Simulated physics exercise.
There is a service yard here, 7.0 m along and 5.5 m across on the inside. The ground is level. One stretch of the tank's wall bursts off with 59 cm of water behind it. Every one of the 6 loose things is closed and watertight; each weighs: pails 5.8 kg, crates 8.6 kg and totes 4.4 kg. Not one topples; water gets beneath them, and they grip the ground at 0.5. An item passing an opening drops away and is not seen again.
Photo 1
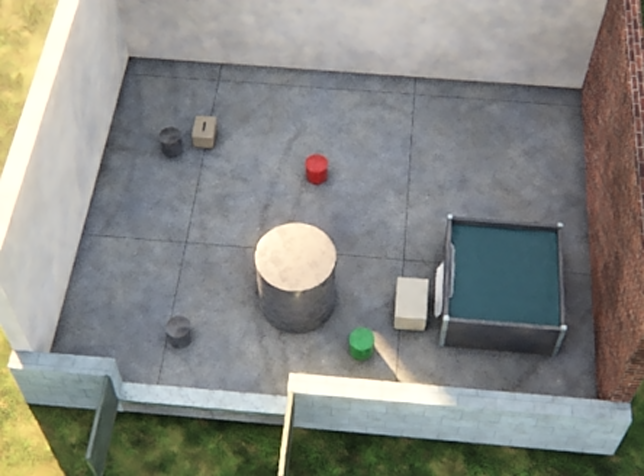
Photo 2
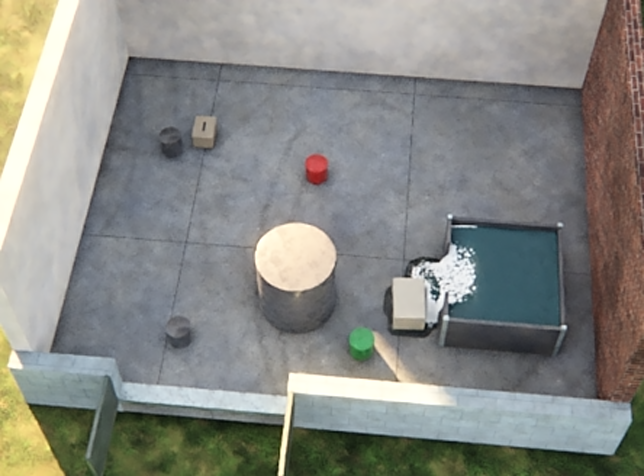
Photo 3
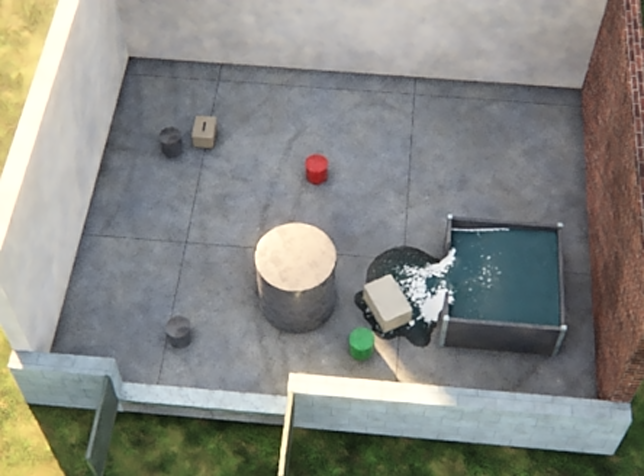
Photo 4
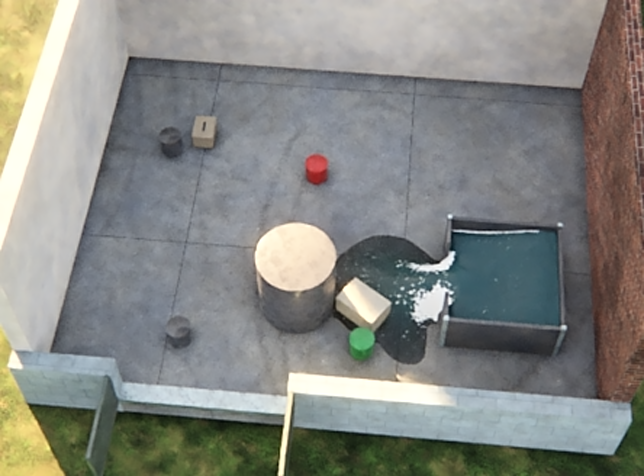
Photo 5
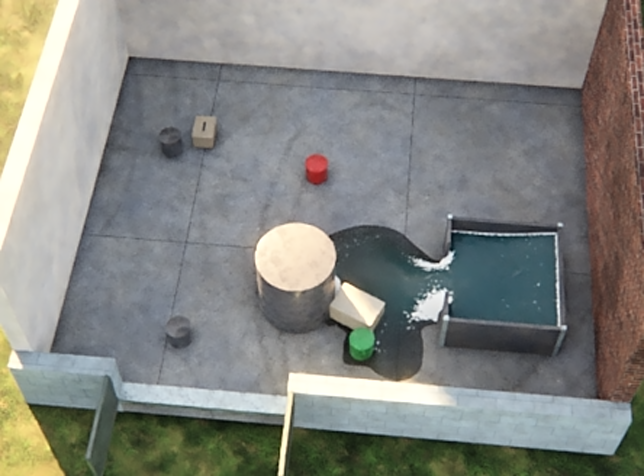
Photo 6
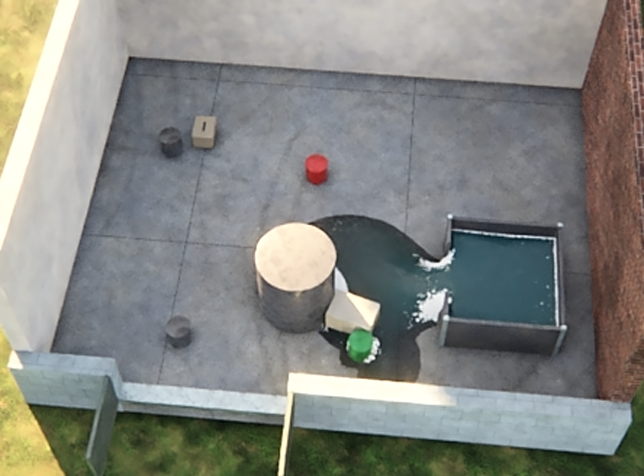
A walled service yard with a level grey floor, pale walls and a brick wall at the right is seen from high above by a still camera. A broad beige-topped cylinder stands mid-yard, with red and green pails, grey containers, a small tan box, a pale crate and a water-filled tank around it. The tank's left side bursts open, and foaming water spreads leftward, pushing the crate, turning, toward the cylinder and green pail.
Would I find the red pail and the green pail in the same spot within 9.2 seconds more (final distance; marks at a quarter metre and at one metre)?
At the end, the red pail shifts a short distance; the green pail ends up well away.
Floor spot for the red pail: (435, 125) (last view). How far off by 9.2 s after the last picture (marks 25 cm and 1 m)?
Put there, it remains roughly in place.
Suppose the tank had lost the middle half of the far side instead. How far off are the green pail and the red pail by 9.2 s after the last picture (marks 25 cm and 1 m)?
Well, the green pail basically stays there and the red pail basically stays there.
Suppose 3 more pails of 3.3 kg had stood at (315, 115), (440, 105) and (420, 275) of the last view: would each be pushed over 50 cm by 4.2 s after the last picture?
Taking them in order: Not far enough, not far enough and far enough.
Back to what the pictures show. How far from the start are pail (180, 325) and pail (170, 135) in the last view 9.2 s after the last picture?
In that order: 10 cm, 140 cm.
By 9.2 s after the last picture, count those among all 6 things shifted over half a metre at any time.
5.
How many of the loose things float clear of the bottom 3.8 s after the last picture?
At that time, 2.
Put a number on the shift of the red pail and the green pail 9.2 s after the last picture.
About 60 and 200 centimetres.
Then, 1.2 s after the last picture the red pail is near (310, 153), 0.2 m from its start, aground; the green pail is near (302, 373), 0.9 m from its start, afloat; 0 of 6 are out; 2 afloat.
Then, 3.8 s after the last picture the red pail is near (304, 130), 0.6 m from its start, aground; the green pail is near (190, 367), 2.2 m from its start, aground; 0 of 6 are out; 2 afloat.
Then, 6.2 s after the last picture the red pail is near (304, 130), 0.6 m from its start, aground; the green pail is near (190, 367), 2.2 m from its start, aground; 0 of 6 are out; 1 afloat.
Then, 9.2 s after the last picture the red pail is near (304, 130), 0.6 m from its start, aground; the green pail is near (190, 367), 2.2 m from its start, aground; 0 of 6 are out; 1 afloat.
